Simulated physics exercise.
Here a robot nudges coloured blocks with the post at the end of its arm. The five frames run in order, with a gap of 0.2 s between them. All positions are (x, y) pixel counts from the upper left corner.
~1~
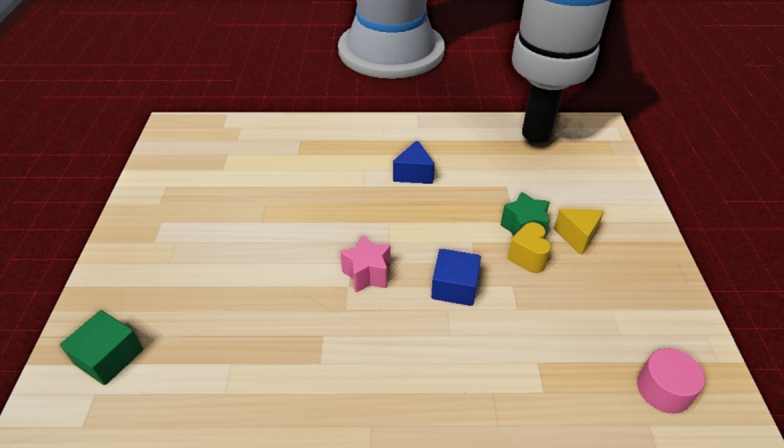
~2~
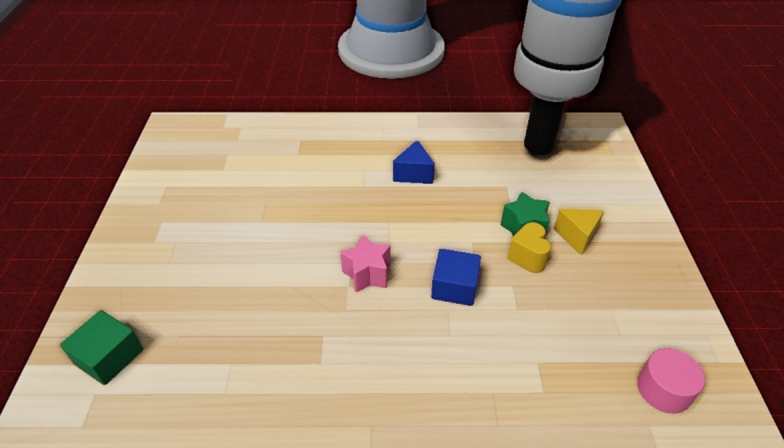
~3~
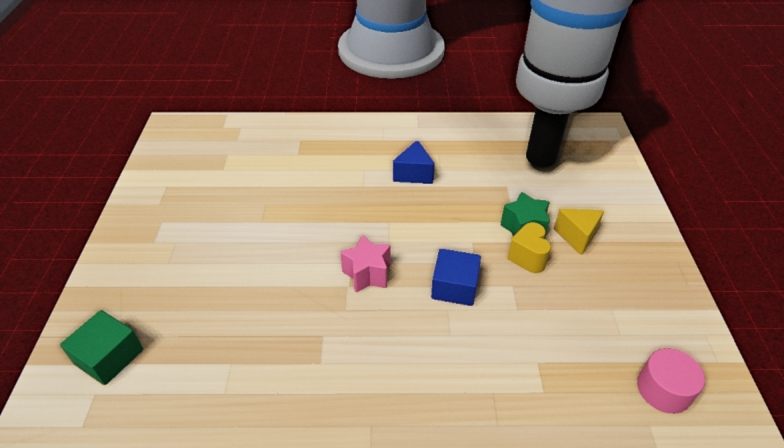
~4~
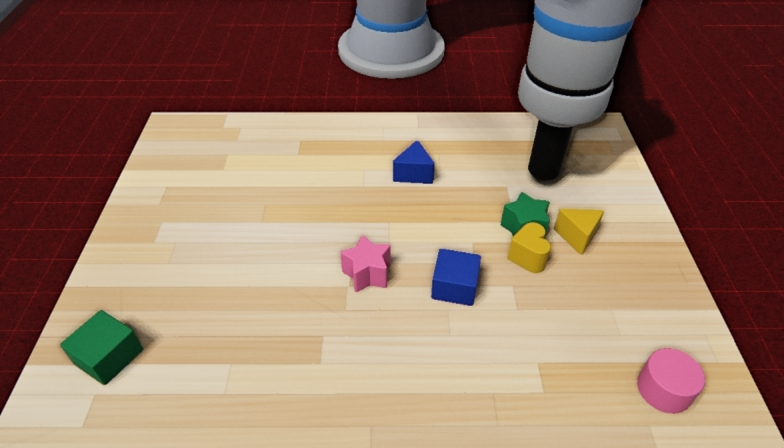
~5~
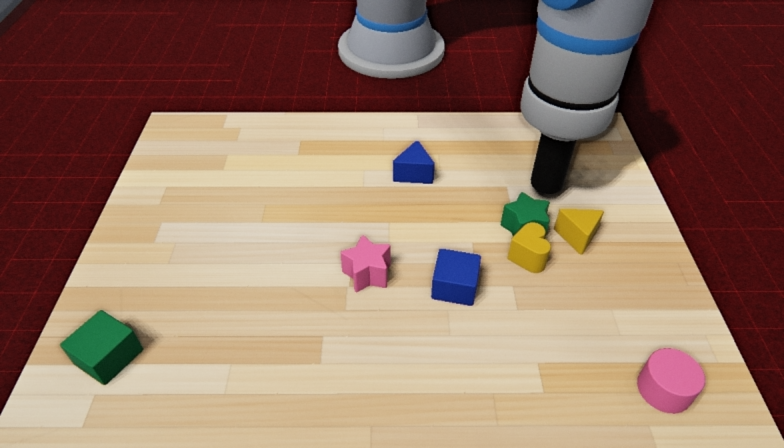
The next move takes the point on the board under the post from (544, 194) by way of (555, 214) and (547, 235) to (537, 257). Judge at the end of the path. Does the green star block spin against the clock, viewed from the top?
No, that is not how it ends up.
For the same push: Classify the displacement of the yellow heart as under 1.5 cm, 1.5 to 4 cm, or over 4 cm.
Displaced 1.5 to 4 cm.
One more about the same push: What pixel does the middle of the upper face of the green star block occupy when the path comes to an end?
Final place: (508, 222).
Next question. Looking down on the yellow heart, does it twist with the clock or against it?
Turns anticlockwise.
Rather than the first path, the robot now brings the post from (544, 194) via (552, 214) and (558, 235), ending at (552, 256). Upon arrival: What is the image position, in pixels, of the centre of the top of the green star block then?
I expect it at (524, 221).
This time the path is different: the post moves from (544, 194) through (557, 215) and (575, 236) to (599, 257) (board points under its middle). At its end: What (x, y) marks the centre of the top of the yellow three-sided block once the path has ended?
Around pixel (629, 259).
On the path given first. Halfway along, post (553, 217); green star block (520, 213), turned 25° clockwise; yellow heart (528, 246), turned 25° anticlockwise; yellow three-sided block (585, 222), turned 30° anticlockwise.
At the end, post (540, 248); blue four-sided block unmoved; green star block (508, 222), turned 90° clockwise; yellow heart (520, 253), turned 45° anticlockwise; yellow three-sided block (586, 226), turned 60° anticlockwise.
